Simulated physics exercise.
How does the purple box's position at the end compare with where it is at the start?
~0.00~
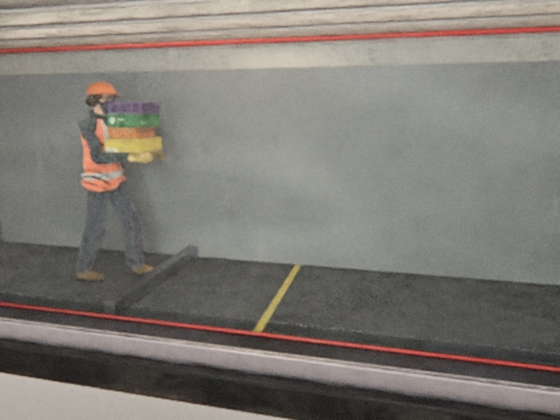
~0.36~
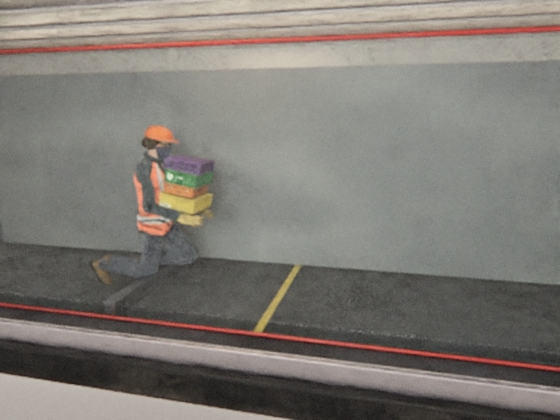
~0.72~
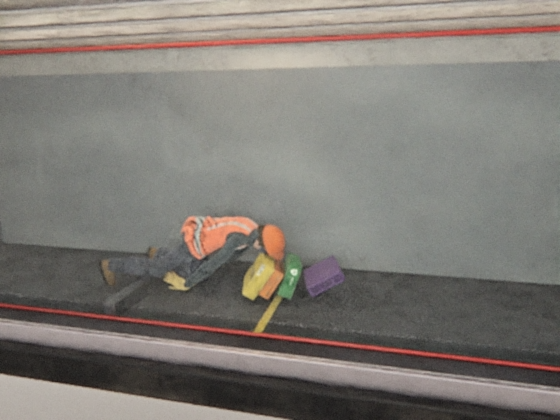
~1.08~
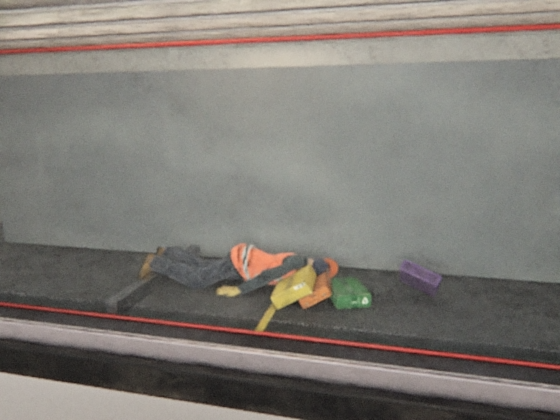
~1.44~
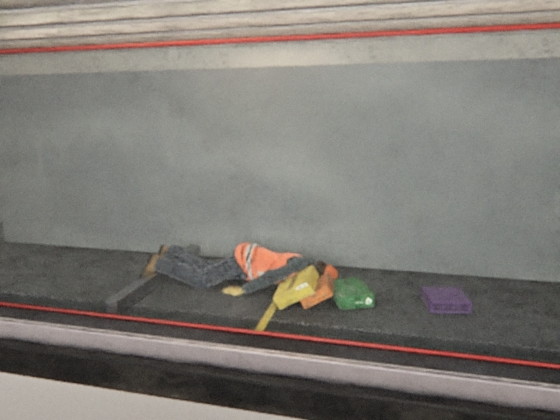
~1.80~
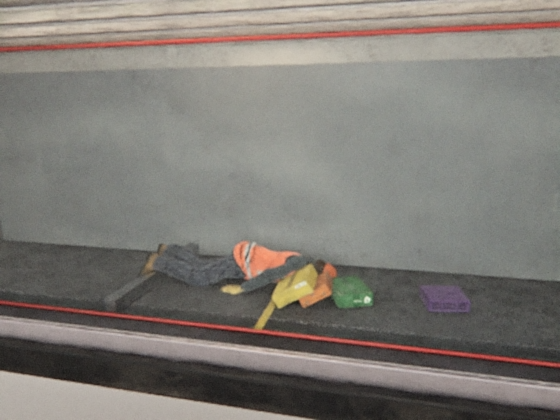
At the start it is on top of the stack in the courier's arms, on the left before the yellow line. At the end it lies on the floor well to the right, past the line and apart from the other boxes.
